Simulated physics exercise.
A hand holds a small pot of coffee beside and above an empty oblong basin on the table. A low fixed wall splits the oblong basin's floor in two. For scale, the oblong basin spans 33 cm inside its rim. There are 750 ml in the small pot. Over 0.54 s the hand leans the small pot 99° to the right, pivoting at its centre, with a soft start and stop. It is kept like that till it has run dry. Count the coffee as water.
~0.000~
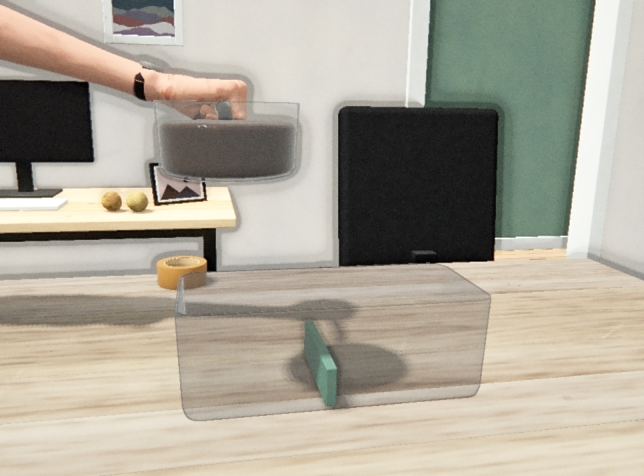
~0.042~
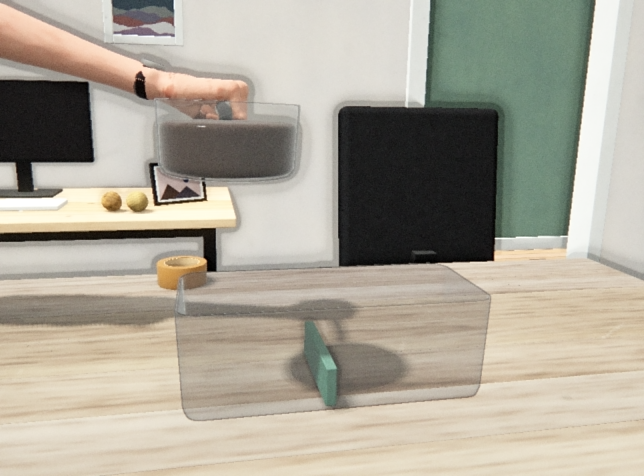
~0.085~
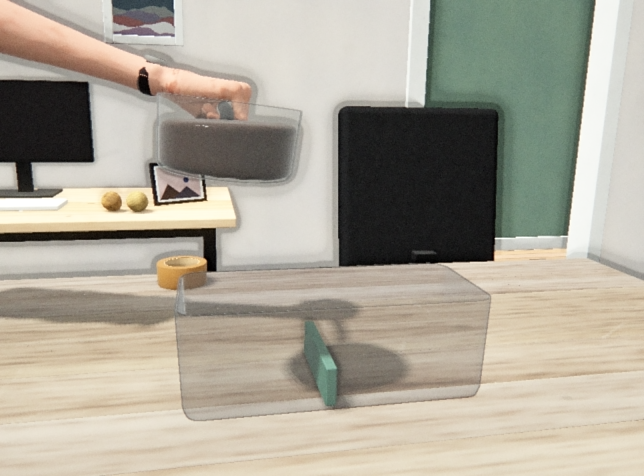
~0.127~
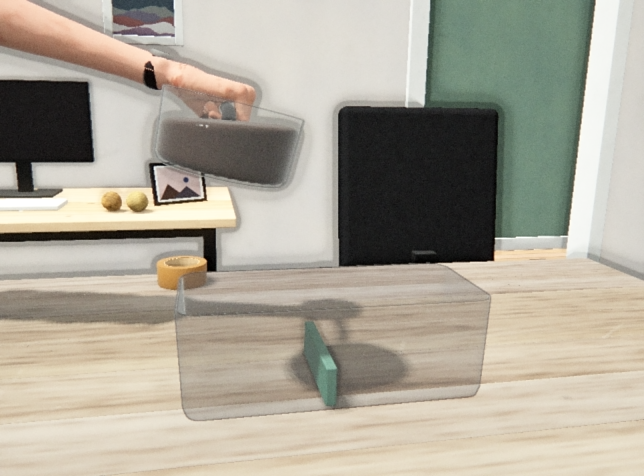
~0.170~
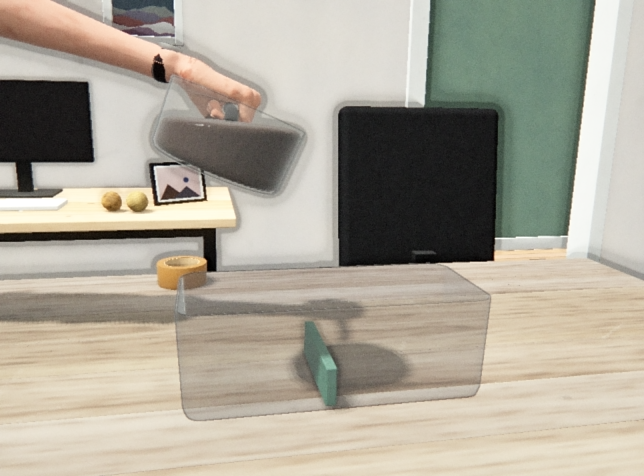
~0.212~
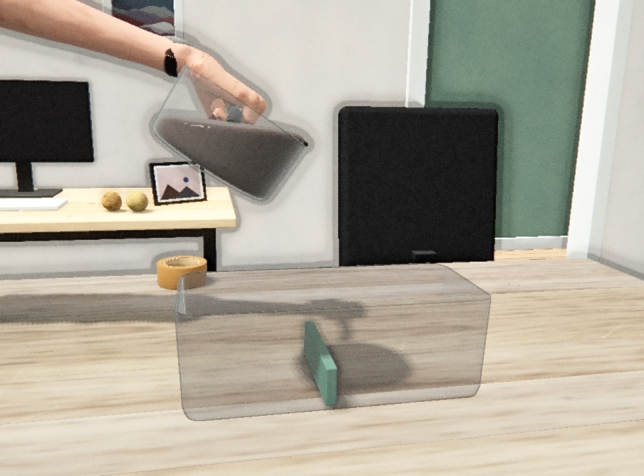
In a room with a desk and monitor behind a wooden table, a hand holds a clear container of dark liquid above an empty transparent basin with a green divider, then steadily tilts the container to the right.
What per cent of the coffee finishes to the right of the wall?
About 80 per cent.
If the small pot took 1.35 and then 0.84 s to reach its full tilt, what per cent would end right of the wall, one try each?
First 85, then 85 per cent.
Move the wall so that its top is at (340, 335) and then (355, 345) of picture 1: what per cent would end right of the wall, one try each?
First 50, then 25 per cent.
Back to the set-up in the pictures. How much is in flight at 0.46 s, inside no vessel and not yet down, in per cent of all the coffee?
About 54 per cent.
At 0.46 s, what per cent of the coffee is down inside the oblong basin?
Near 18 in a hundred.
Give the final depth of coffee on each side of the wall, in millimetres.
Some 6 mm on the left and 26 mm on the right.
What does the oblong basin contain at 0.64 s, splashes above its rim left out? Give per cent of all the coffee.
Some 82 per cent.
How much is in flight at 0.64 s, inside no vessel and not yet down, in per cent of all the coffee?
Near 10 in a hundred.
By 0.46 s the tilt is 94° and 29 per cent is still to pour, 0 is left of the wall and 17 right of it.
By 0.64 s the tilt is 99° and 8 per cent is still to pour, 10 is left of the wall and 73 right of it.
By 0.83 s the tilt is 99° and 2 per cent is still to pour, 15 is left of the wall and 78 right of it.
By 1.04 s the tilt is 99° and 0 per cent is still to pour, 18 is left of the wall and 80 right of it.
At rest 18 per cent lies left of the wall, 80 right of it and 2 outside.
